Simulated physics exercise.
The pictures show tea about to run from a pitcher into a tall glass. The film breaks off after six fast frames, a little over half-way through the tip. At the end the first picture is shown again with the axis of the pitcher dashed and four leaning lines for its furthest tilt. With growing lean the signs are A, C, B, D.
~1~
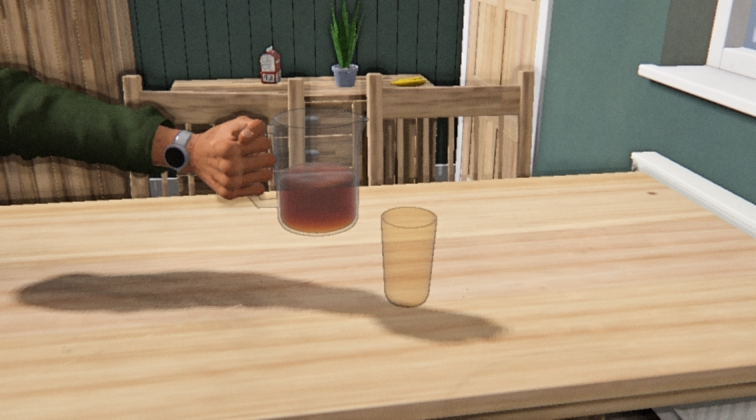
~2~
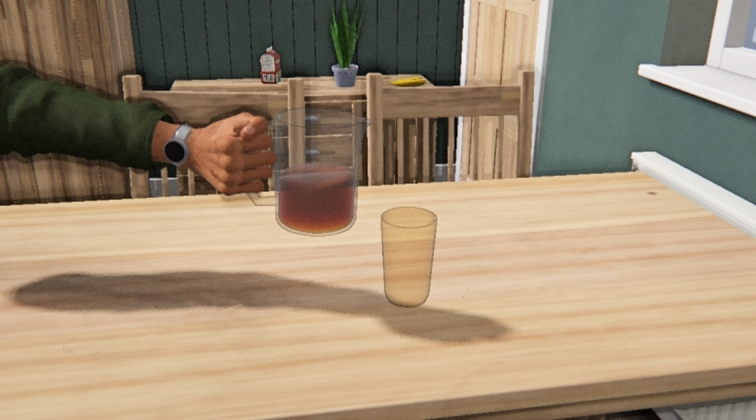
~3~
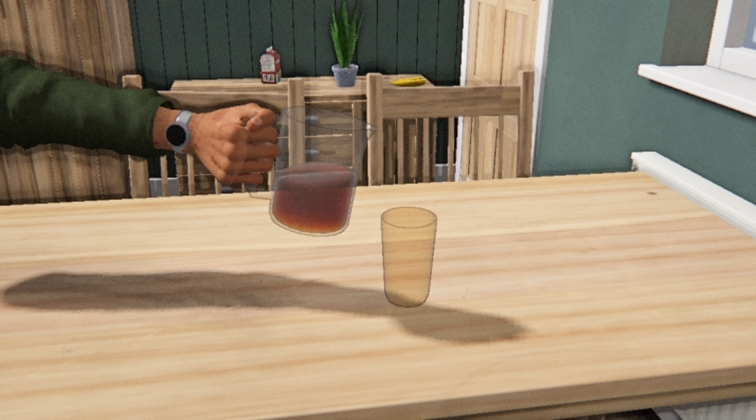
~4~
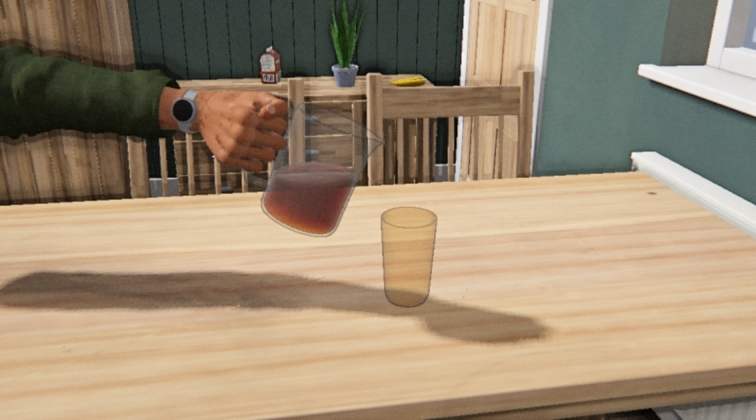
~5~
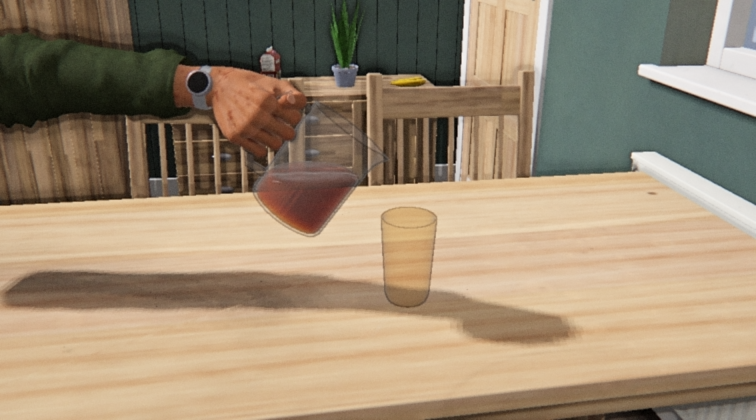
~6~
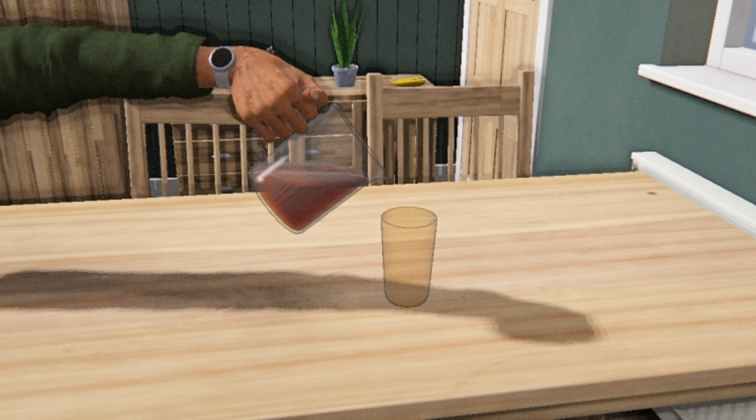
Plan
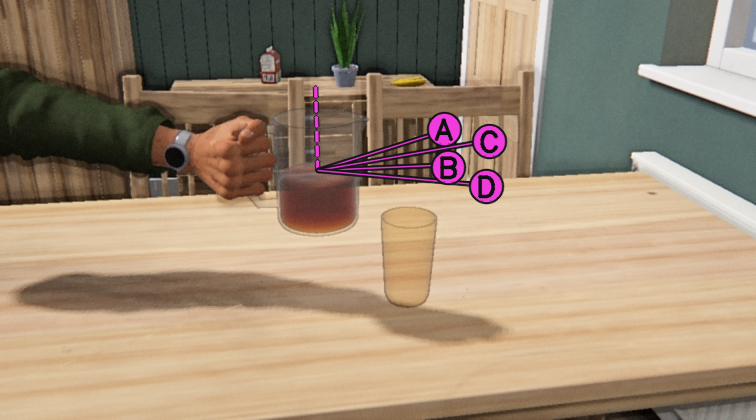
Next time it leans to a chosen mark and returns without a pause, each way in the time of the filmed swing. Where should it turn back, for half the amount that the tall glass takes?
The best line is A.
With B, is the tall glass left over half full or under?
Over half.
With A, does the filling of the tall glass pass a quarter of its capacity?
Yes, clearly.
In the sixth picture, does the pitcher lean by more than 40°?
Yes, it does.
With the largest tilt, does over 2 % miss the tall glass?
Yes, it does.
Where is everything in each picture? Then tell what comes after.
The first picture shows upright, lip at (367, 118); rim of the tall glass round (409, 217); nothing has left yet.
The second picture shows tipped about 3°, lip at (369, 121); nothing has left yet.
The third picture shows tipped about 11°, lip at (375, 128); nothing has left yet.
The fourth picture shows tipped about 23°, lip at (382, 141); nothing has left yet.
The fifth picture shows tipped about 38°, lip at (387, 158); nothing has left yet.
The sixth picture shows tipped about 53°, lip at (387, 176); nothing has left yet.
On the marked copy, A at (428, 135); B at (431, 165); C at (472, 143); D at (469, 183).
For line A, the tall glass ends with about 54 % of what it can hold.
For line B, the tall glass ends with about 92 % of what it can hold; 9 % of the tea is spilt.
For line C, the tall glass ends with about 80 % of what it can hold.
For line D, the tall glass ends with about 68 % of what it can hold; 40 % of the tea is spilt.
